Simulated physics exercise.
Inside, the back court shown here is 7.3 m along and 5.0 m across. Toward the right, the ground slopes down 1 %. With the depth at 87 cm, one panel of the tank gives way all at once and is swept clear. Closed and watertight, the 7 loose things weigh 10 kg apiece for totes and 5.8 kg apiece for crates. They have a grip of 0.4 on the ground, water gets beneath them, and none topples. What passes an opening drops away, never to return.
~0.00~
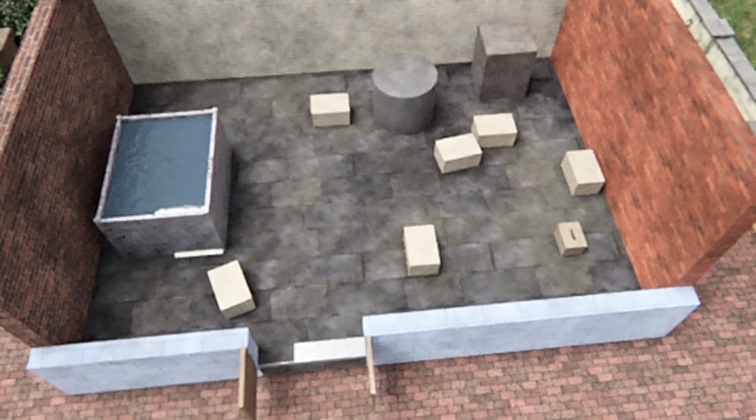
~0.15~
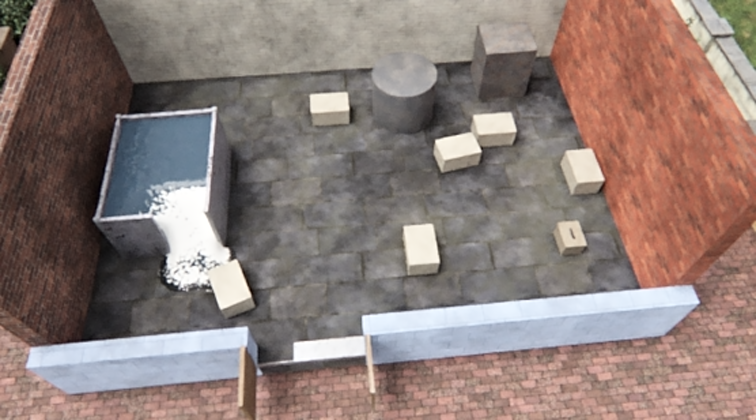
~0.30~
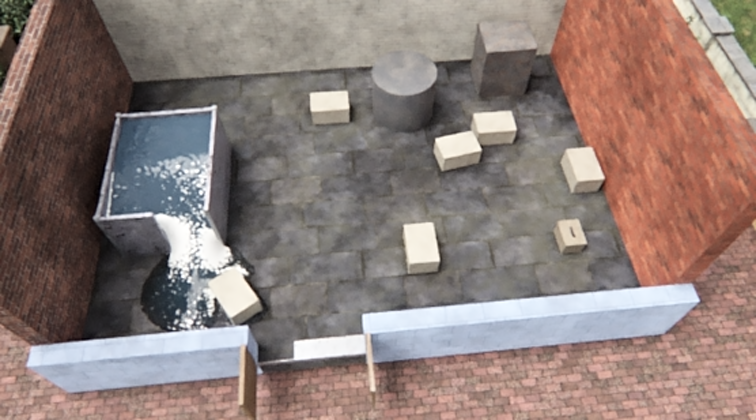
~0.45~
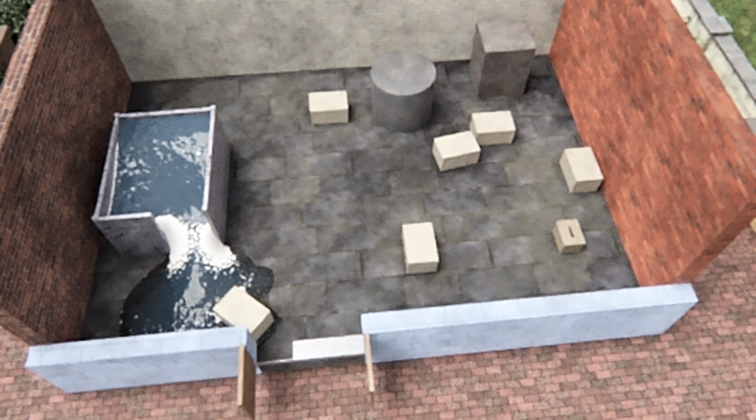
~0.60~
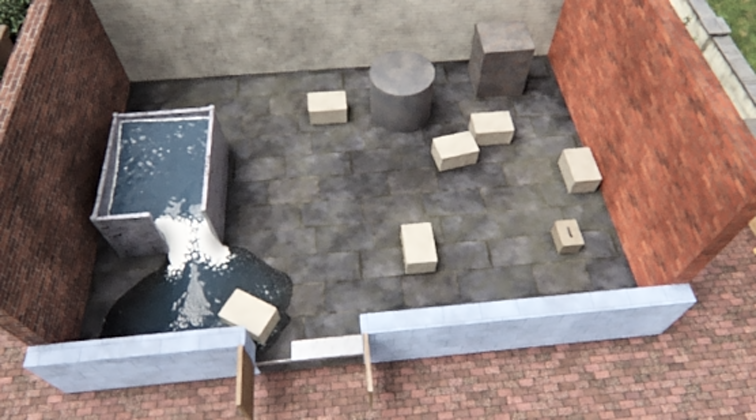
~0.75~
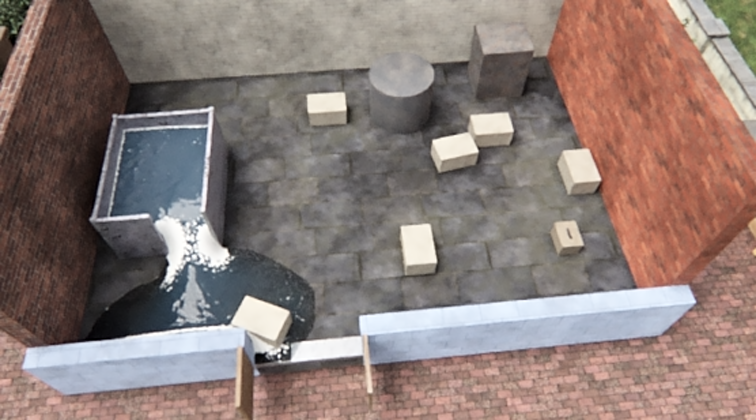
Water pours from a tank's broken side, pools across the paving and pushes one pale box.
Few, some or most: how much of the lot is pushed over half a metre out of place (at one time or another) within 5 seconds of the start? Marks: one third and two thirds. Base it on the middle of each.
That comes to from one to two thirds.
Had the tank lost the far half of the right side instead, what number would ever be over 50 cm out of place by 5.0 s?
Result: 5 of them.
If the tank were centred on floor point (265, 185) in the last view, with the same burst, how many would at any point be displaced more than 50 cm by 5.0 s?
That gives 2 of them.
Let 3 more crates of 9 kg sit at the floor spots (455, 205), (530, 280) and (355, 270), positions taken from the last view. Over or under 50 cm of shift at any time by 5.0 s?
Reading them off in order: Not beyond, clears the mark, clears the mark.
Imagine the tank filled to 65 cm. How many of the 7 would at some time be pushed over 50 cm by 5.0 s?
Then 2 of them.
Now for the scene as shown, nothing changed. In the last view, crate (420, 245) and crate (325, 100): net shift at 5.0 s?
Net shifts, in order: 200 cm and 0 cm.
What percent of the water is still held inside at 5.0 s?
I'd say some 82 percent hasn't gone yet.
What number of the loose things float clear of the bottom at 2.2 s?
I'd say 1 of them.
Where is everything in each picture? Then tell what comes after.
A crate at (229, 285) rests on the ground; a tote at (572, 235) rests on the ground; 2.2 m2 under water; 0 of 7 have shifted, in the first frame.
A crate at (229, 284), on the bottom; a tote at (572, 234) rests on the ground; 2.7 m2 under water; 0 of 7 have shifted, in the second frame.
A crate at (232, 291) rests on the ground, 14 cm from its start; a tote at (572, 232) rests on the ground; 3.4 m2 under water; 1 of 7 have shifted, in the third frame.
A crate at (241, 310), on the bottom, 45 cm from its start; a tote at (571, 232) rests on the ground; 4.3 m2 under water; 1 of 7 have shifted, in the fourth frame.
A crate at (247, 312), on the bottom, 53 cm from its start; a tote at (569, 232), on the bottom; 4.9 m2 under water; 1 of 7 have shifted, in the fifth frame.
A crate at (260, 318) rests on the ground, 71 cm from its start; a tote at (569, 234), on the bottom; 5.5 m2 under water; 1 of 7 have shifted, in the sixth frame.
After 1.1 s 1 of 7 are over 50 cm from their spots; 1 afloat.
After 2.2 s 1 of 7 are over 50 cm from their spots; 1 afloat.
After 3.5 s 2 of 7 are over 50 cm from their spots; 1 afloat.
After 5.0 s 4 of 7 are over 50 cm from their spots, and 4 have been at some point; 3 afloat.
